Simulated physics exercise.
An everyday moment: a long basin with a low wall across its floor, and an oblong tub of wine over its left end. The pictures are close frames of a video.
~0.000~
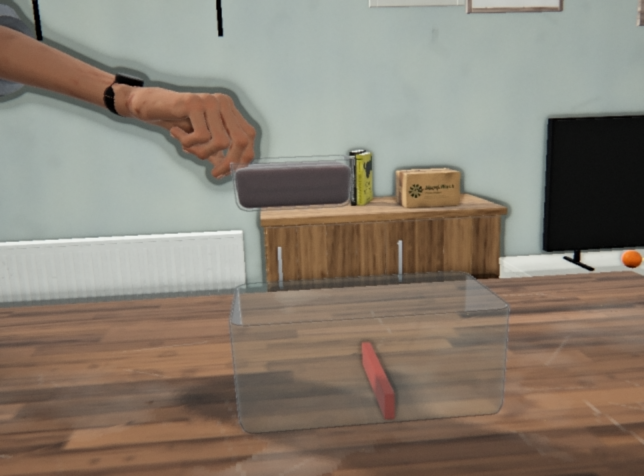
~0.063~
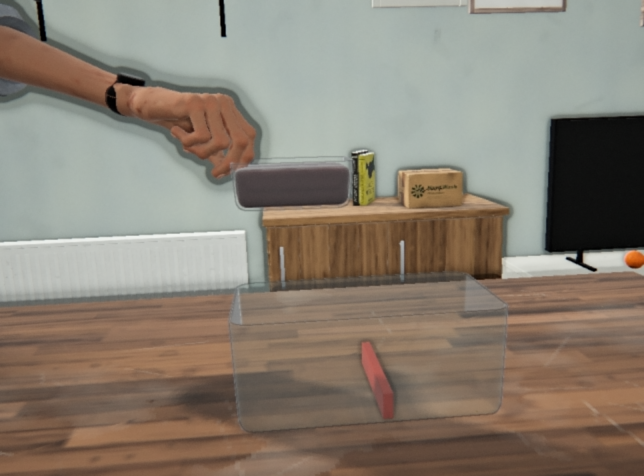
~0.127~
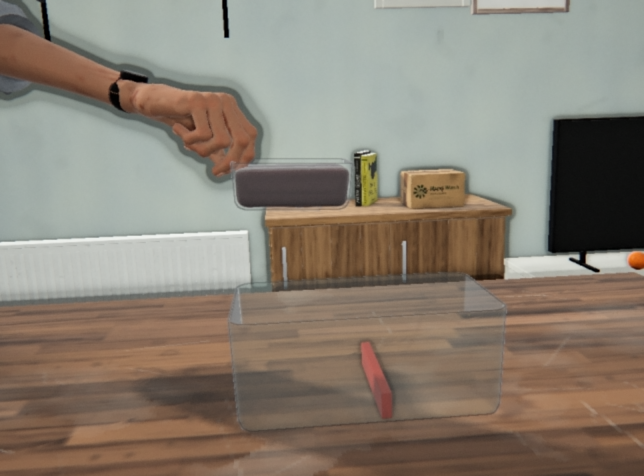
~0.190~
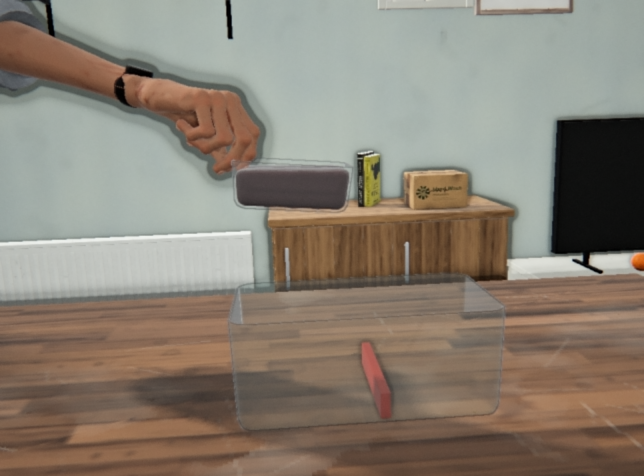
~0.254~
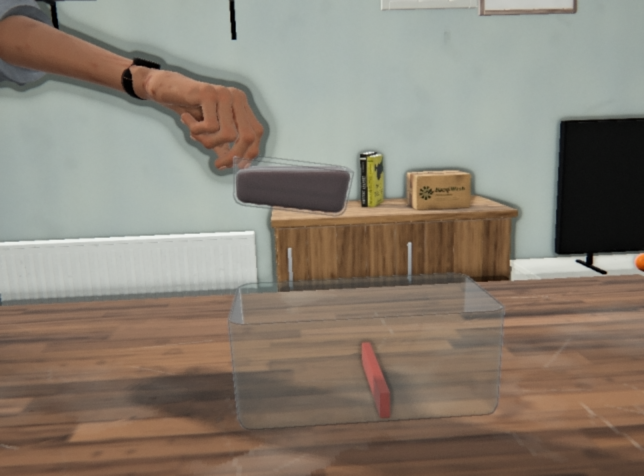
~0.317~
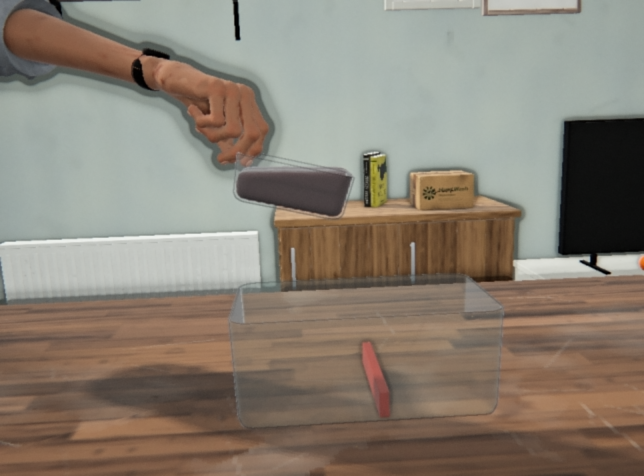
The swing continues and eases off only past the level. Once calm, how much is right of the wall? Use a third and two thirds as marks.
The share right of the wall is over two thirds.
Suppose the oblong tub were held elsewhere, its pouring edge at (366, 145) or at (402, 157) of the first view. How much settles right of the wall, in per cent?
The first gives 80 %, the second 80 %.
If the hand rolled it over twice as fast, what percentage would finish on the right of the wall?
About 75 per cent.
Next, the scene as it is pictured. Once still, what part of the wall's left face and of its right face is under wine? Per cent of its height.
Left: 10 %. Right: 50 %.
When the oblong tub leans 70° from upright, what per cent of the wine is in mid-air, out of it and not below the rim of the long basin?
Near 35 %.
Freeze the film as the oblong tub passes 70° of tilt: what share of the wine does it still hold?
Close to 20 per cent.
A moment on, the oblong tub is tipped part way and 21 per cent is still to pour, 2 is left of the wall and 43 right of it.
Next, the oblong tub is tipped right over and 2 per cent is still to pour, 19 is left of the wall and 75 right of it.
Then the oblong tub is tipped right over and 0 per cent is still to pour, 23 is left of the wall and 76 right of it.
Later the oblong tub is tipped right over and 0 per cent is still to pour, 23 is left of the wall and 76 right of it.
In the end 23 per cent lies left of the wall, 76 right of it and 1 outside.
